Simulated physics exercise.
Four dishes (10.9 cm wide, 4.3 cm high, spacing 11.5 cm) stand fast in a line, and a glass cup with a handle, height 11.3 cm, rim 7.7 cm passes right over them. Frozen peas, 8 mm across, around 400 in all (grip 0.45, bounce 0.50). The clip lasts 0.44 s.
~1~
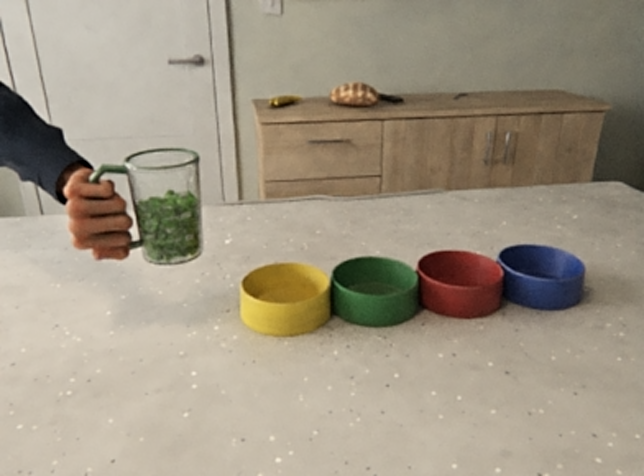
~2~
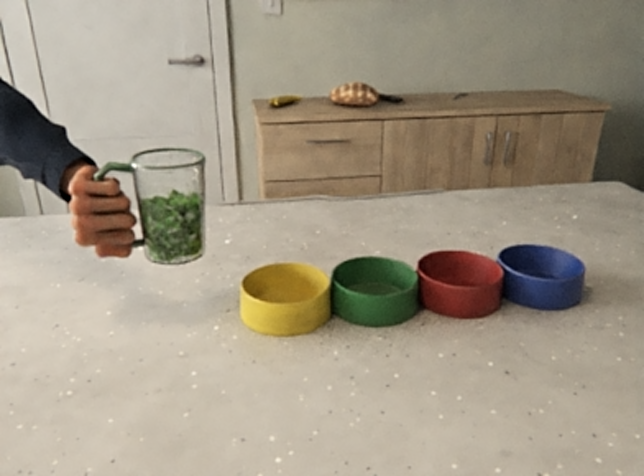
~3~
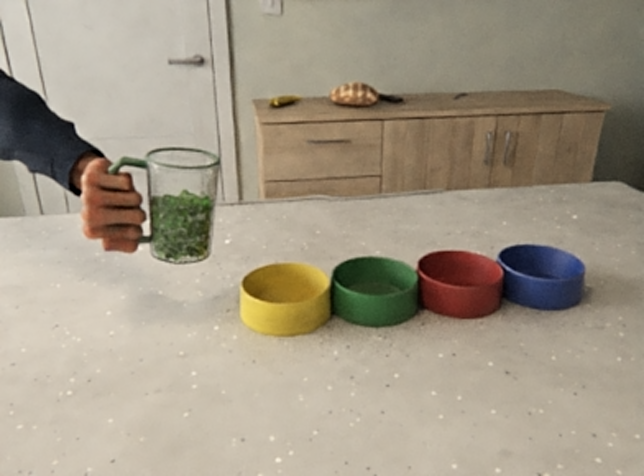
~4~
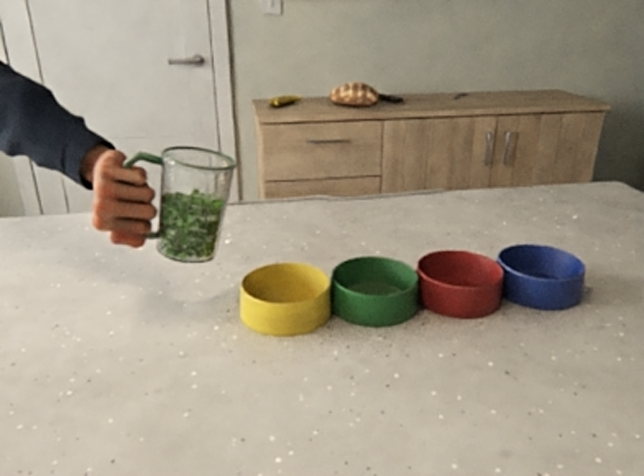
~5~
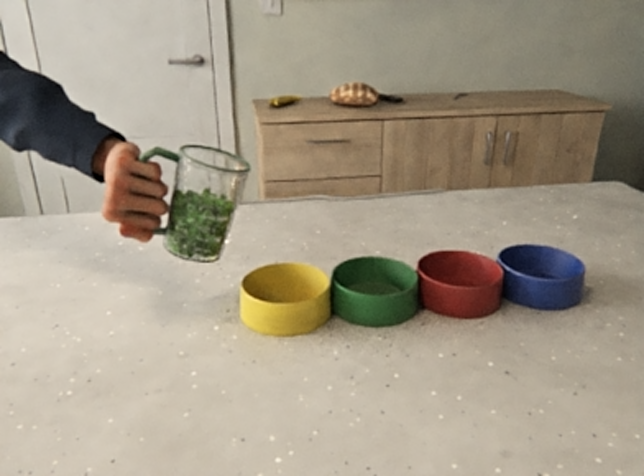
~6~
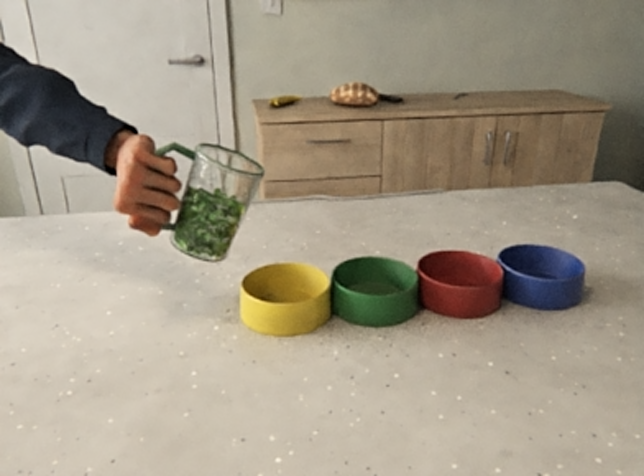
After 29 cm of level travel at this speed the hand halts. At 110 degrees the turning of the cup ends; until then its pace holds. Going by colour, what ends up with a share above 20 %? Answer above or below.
Red above, blue below, green below, yellow below, counter below.
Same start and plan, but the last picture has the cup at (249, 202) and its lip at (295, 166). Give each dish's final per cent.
Red 100, blue 0, green 0, yellow 0.
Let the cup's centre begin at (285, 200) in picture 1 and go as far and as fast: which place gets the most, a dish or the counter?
Most goes to: Blue.
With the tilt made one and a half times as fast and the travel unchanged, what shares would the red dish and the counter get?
Then: Red 40; counter 10.
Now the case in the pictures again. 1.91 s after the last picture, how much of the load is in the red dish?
Near 85 per cent so far.
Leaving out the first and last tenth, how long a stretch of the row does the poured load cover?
Roughly 7 cm.
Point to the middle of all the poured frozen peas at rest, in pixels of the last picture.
Around (463, 282).
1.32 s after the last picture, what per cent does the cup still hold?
About 90 per cent.
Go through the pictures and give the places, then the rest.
The first picture shows cup at (168, 207), tilt 0 degrees, lip at (198, 157), moved 0.0 cm; middle of the pieces at (168, 225); yellow dish at (285, 282); green dish at (374, 275); red dish at (459, 268); blue dish at (541, 261).
The second picture shows cup at (172, 207), tilt 2 degrees, lip at (204, 158), moved 0.4 cm; middle of the pieces at (172, 225).
The third picture shows cup at (182, 206), tilt 7 degrees, lip at (219, 160), moved 1.6 cm; middle of the pieces at (180, 224).
The fourth picture shows cup at (193, 205), tilt 13 degrees, lip at (234, 163), moved 2.8 cm; middle of the pieces at (189, 223).
The fifth picture shows cup at (204, 205), tilt 18 degrees, lip at (249, 167), moved 4.0 cm; middle of the pieces at (197, 222).
The sixth picture shows cup at (215, 204), tilt 23 degrees, lip at (263, 171), moved 5.2 cm; middle of the pieces at (206, 221); yellow dish at (285, 282); green dish at (374, 275); red dish at (459, 268); blue dish at (541, 261).
Then, 0.79 s after the last picture, tilt 72 degrees; cup holds 100 %.
Then, 1.32 s after the last picture, tilt 105 degrees; cup holds 90 %.
Then, 1.91 s after the last picture, tilt 110 degrees; cup holds 10 %, red 85 %.
In the end, red 95 %, blue 0 %, green 0 %, yellow 0 %, counter 0 %.
